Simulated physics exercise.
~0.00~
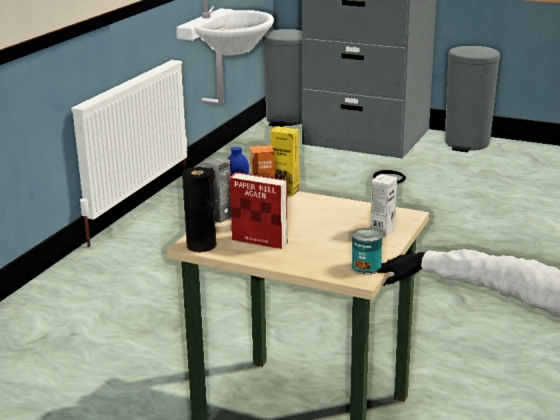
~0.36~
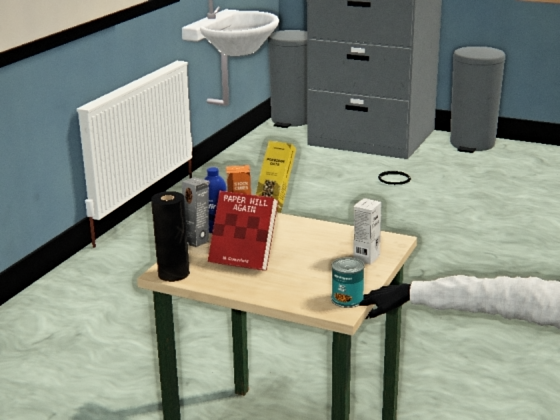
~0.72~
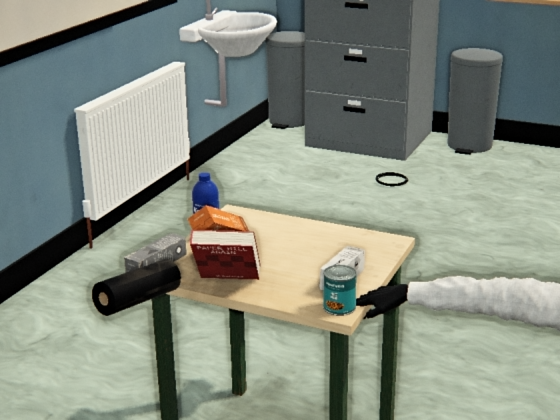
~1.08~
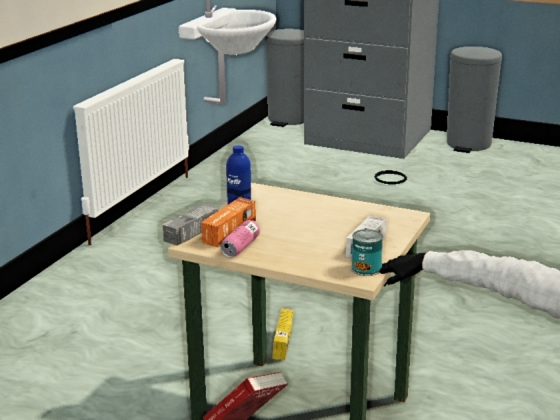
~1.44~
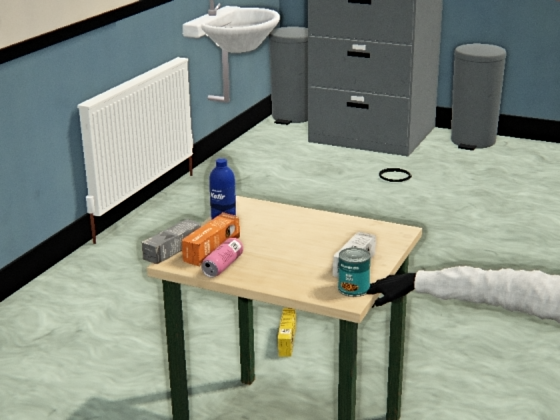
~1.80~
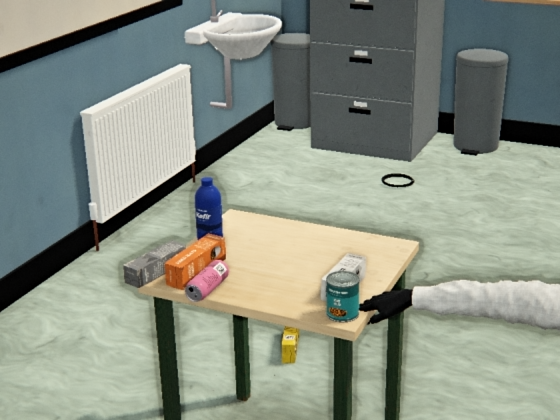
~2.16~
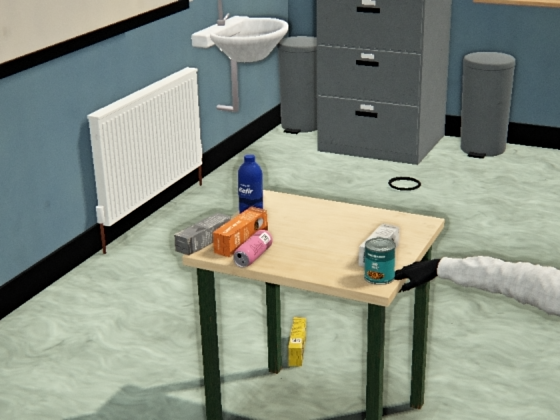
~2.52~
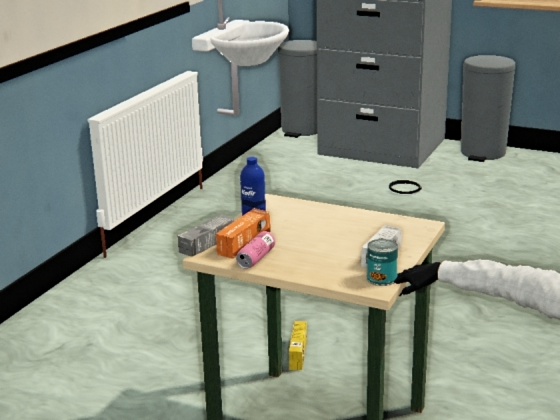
In a room with a sink and radiator, a white-sleeved, black-gloved arm jerked a small table back and forth, toppling most of its items; the black roll, red book and yellow carton fell off, while the blue bottle and turquoise tin stayed upright.
